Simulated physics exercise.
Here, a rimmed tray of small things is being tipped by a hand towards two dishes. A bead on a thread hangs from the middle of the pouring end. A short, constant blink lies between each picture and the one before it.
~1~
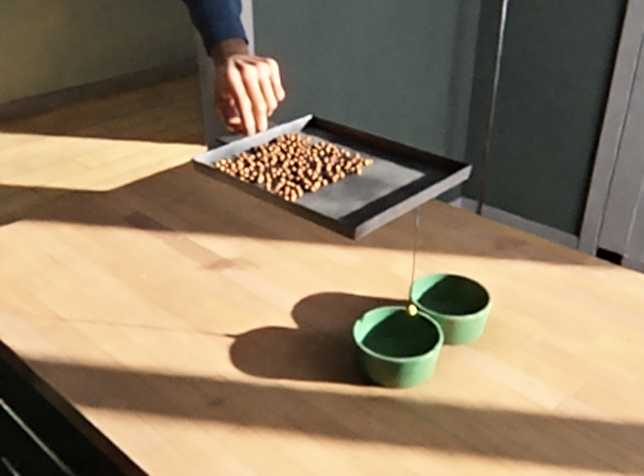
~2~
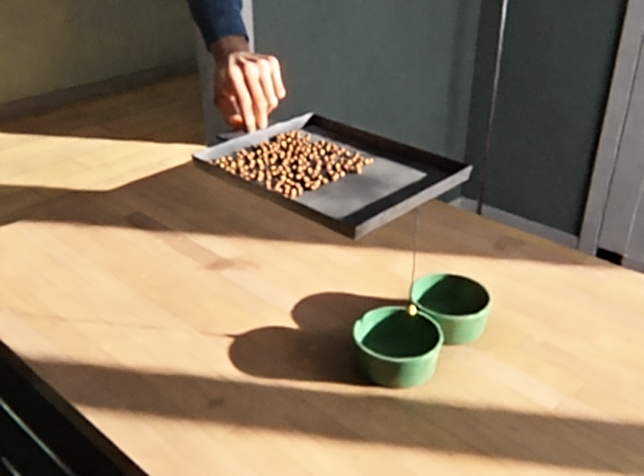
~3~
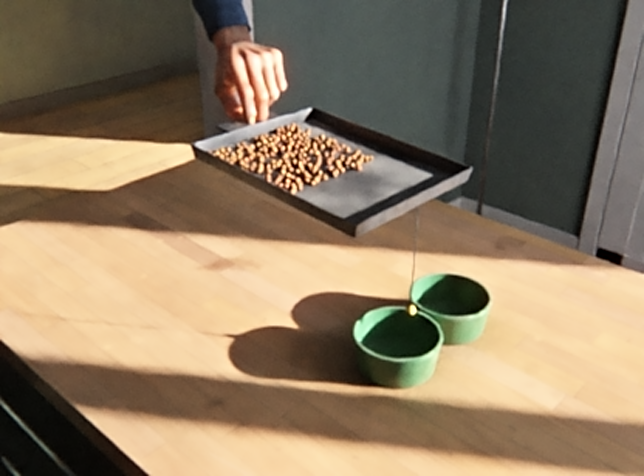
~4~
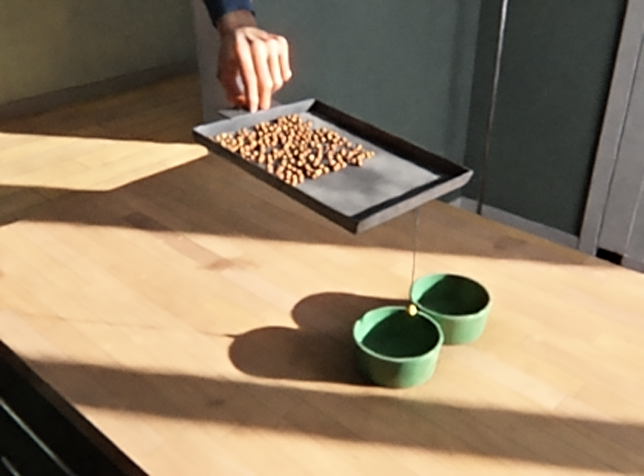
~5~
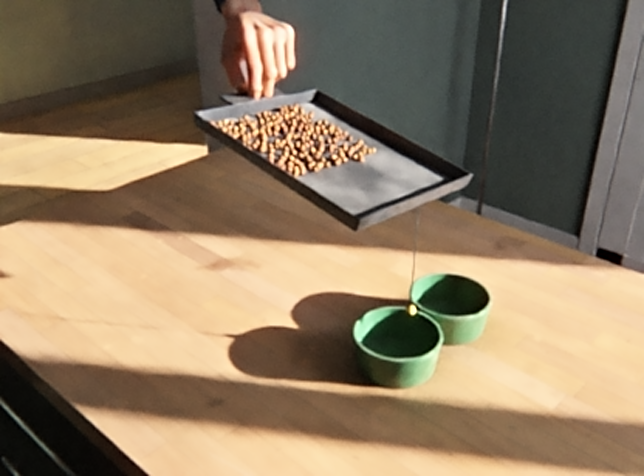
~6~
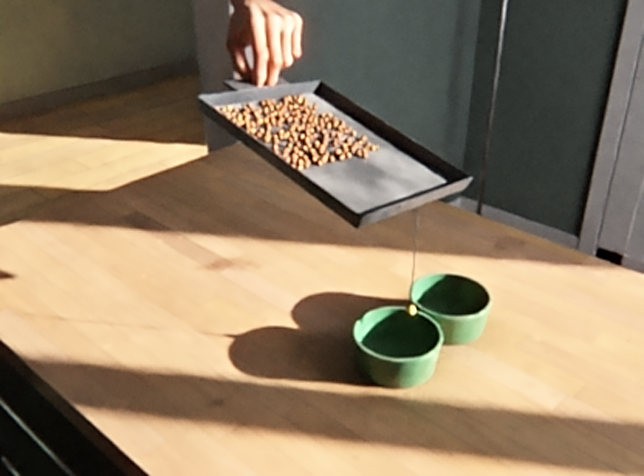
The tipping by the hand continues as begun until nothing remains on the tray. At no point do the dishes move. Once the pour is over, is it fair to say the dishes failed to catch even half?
No, they caught more than half.
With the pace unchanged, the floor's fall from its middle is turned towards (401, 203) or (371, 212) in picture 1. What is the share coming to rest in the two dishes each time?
About 30 %, then 20 %.
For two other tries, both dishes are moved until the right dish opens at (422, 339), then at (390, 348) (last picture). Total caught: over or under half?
Well, not up to half at the first spot and not up to half at the second.
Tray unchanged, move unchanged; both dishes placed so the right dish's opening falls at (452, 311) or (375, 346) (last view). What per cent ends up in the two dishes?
40 and 0 %.
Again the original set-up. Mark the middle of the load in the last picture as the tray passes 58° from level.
About (450, 196).
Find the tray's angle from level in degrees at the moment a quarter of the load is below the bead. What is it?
A tilt of roughly 65°.
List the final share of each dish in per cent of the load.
Final split: Left dish some 0 per cent, right dish some 80 per cent.
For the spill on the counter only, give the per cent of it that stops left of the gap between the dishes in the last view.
Some 0 %.
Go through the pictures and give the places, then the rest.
In the first picture, corners of the pouring end near (354, 226) and (468, 165), level; middle of the load near (291, 163), cereal balls; left dish near (432, 364); right dish near (483, 322); bead on its thread near (410, 310).
In the second picture, corners of the pouring end near (355, 225) and (469, 166), level; middle of the load near (291, 161).
In the third picture, corners of the pouring end near (356, 223) and (469, 168), tipped barely, lowest at the right corner; middle of the load near (291, 155).
In the fourth picture, corners of the pouring end near (357, 220) and (469, 171), tipped a little, lowest at the right corner; middle of the load near (292, 146).
In the fifth picture, corners of the pouring end near (359, 217) and (470, 174), tipped a little, lowest at the right corner; middle of the load near (294, 137).
In the sixth picture, corners of the pouring end near (362, 215) and (469, 177), tipped clearly, lowest at the right corner; middle of the load near (298, 129); left dish near (432, 364); right dish near (483, 322).
Shortly afterwards, tray tipped steeply; near two thirds on the tray; only a few in the right dish; only a few outside both; near a quarter in the air.
Next, tray tipped right over; near half on the tray; near a quarter in the right dish; near a quarter outside both; a little in the air.
Some moments later, tray tipped past a quarter turn; the bulk in the right dish; near a quarter outside both.
In the end, tray tipped past a quarter turn; none at all in the left dish; the bulk in the right dish; near a quarter outside both.
